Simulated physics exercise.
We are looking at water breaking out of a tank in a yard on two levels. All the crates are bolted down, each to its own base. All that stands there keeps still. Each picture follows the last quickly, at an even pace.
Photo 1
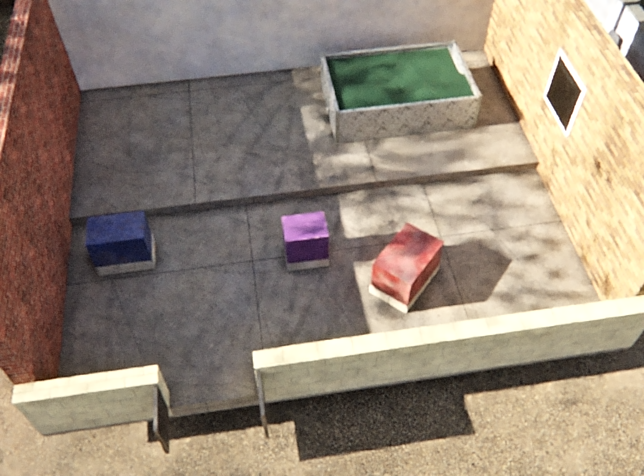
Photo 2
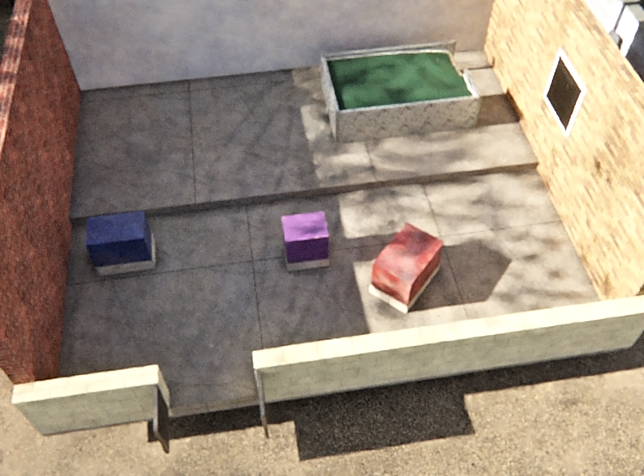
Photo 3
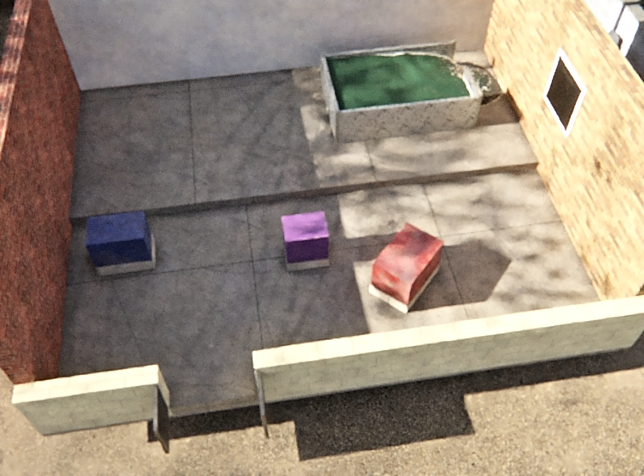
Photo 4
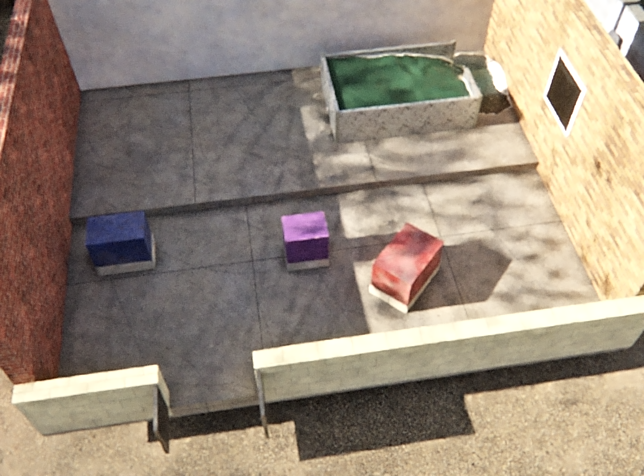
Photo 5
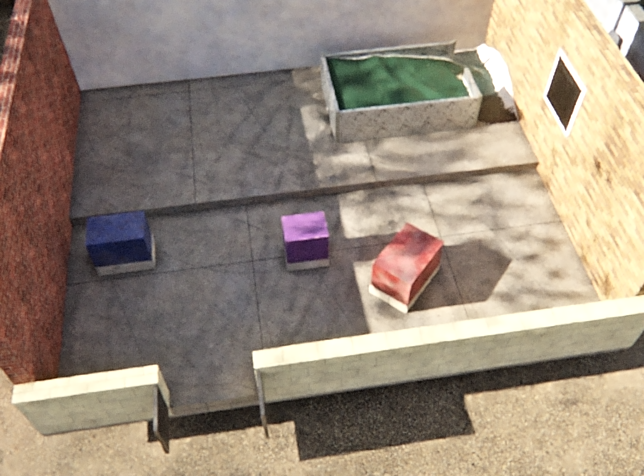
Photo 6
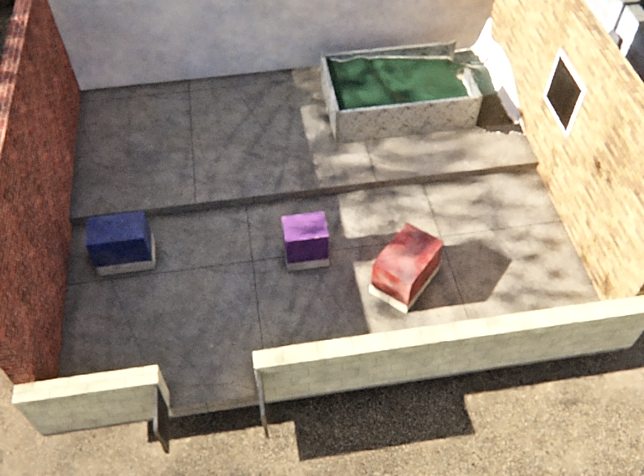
Green water breaks out of the right end of a pale, speckled tank at the back right of a paved, two-level walled yard, seen from high above. Blue, purple and red blocks sit from left to right on the lower level, between a red brick wall and a yellow one. The water spreads toward the yellow wall and splashes white against it, while the blocks and view stay still.
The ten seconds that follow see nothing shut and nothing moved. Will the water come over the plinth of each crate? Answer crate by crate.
The red crate: No, it stays dry. The blue crate: No, it stays dry. The purple crate: No, it stays dry.
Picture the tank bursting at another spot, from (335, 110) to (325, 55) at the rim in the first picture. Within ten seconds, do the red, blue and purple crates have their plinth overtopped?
Here goes: Red crate - left alone; blue crate - hit; purple crate - left alone.
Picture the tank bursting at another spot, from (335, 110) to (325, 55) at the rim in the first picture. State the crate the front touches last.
Answer: The red one.
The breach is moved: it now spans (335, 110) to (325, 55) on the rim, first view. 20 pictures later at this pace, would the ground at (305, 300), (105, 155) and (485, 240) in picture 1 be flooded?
Taking the points one after the other, they come out not soaked, inundated and not soaked.
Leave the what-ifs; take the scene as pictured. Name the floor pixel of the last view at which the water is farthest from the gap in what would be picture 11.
Near (549, 204).
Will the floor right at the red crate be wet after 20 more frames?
Red crate wet.
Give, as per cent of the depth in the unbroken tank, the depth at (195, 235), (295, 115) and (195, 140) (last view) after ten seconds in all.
First 6, next 2, last 2 in a hundred.
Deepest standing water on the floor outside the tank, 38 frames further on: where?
Deepest spot: Around (493, 78).
A moment on, water covers 10 % of the floor; the red crate not reached, the blue crate not reached, the purple crate not reached.
Next, water covers 20 % of the floor; the red crate not reached, the blue crate not reached, the purple crate not reached.
Then, water covers 35 % of the floor; the red crate water round its plinth, the blue crate not reached, the purple crate not reached.
Later, water covers 60 % of the floor; the red crate water round its plinth, the blue crate water round its plinth, the purple crate water round its plinth.
In the end, water covers 80 % of the floor; the red crate stayed above the water, the blue crate stayed above the water, the purple crate stayed above the water.
